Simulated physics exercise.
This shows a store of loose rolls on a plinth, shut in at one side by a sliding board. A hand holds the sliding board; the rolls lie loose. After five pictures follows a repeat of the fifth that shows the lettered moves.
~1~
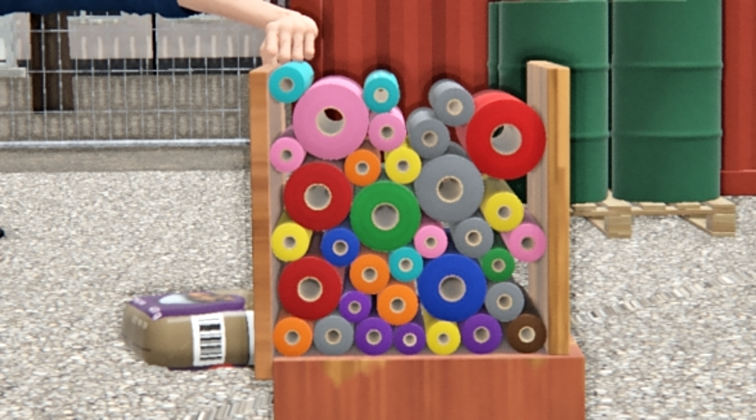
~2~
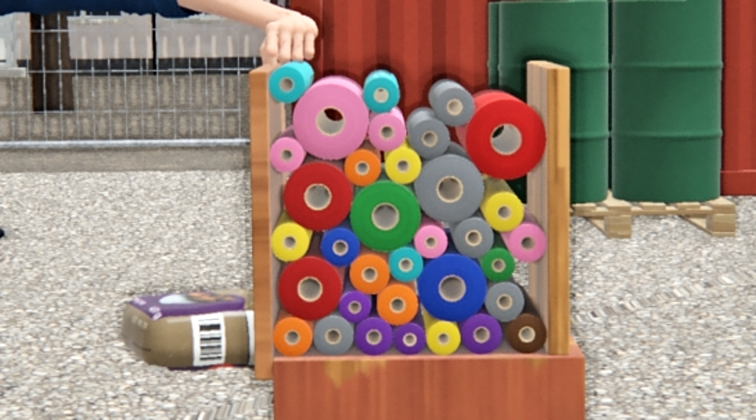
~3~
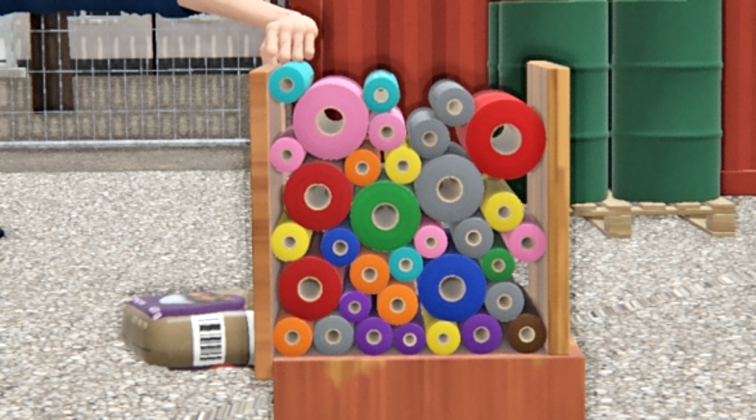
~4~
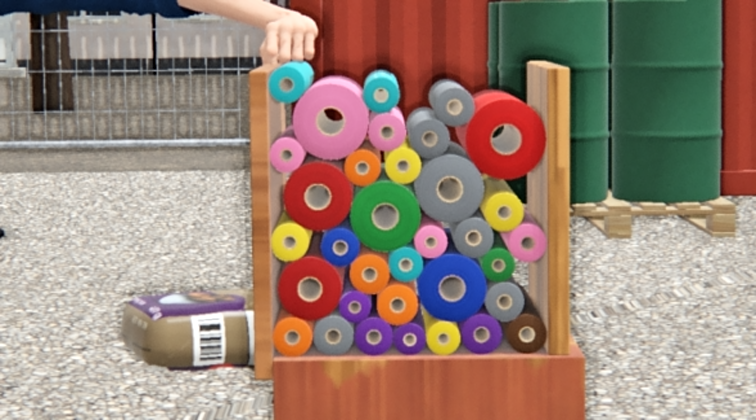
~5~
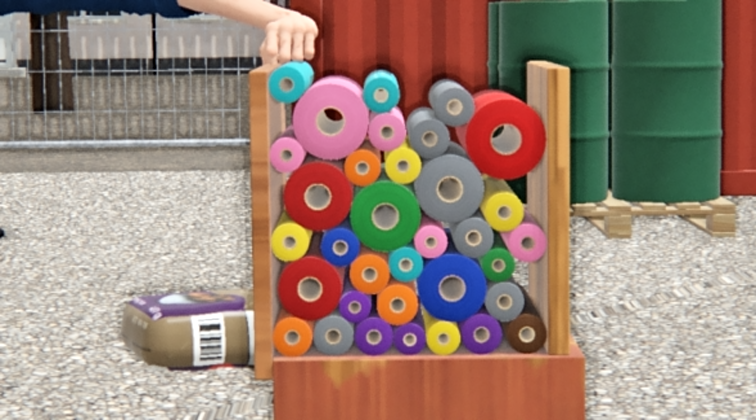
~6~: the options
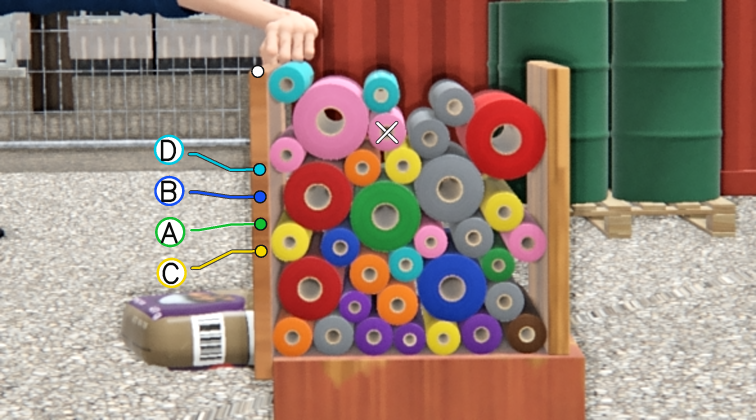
To begin with, a hand rests on top of the wooden board at the left of a stack of colourful rolls on a wooden base. Through the rest of the clip nothing visibly moves: the hand stays on the board and the rolls keep their places.
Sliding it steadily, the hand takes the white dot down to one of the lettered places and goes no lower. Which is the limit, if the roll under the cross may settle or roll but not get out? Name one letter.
C is the limit.
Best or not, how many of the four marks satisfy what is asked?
Four of them.
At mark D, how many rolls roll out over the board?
With D, one.
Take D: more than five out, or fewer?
At D, fewer than five.
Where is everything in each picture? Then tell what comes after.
A turquoise roll (406, 264); a grey roll (474, 238); a pink roll (331, 121), in the first frame.
A pink roll (331, 121); a pink roll (387, 133), in the second frame.
Side board (271, 210); an orange roll (293, 338), in the third frame.
A purple roll (481, 335); a blue roll (452, 288), in the fourth frame.
A turquoise roll (406, 264); a grey roll (474, 238); a pink roll (331, 121), in the fifth frame.
On the marked copy, A at (261, 224); B at (260, 197); C at (261, 251); D at (260, 169); the cross at (387, 133); the white dot at (258, 71).
Following C. Soon after the start, top of the board (269, 148).
Later, top of the board (270, 233).
In the end, top of the board (271, 250), two out over the board, the crossed one still inside.
As for the rest, A keeps the crossed one inside; B keeps the crossed one inside; D keeps the crossed one inside.
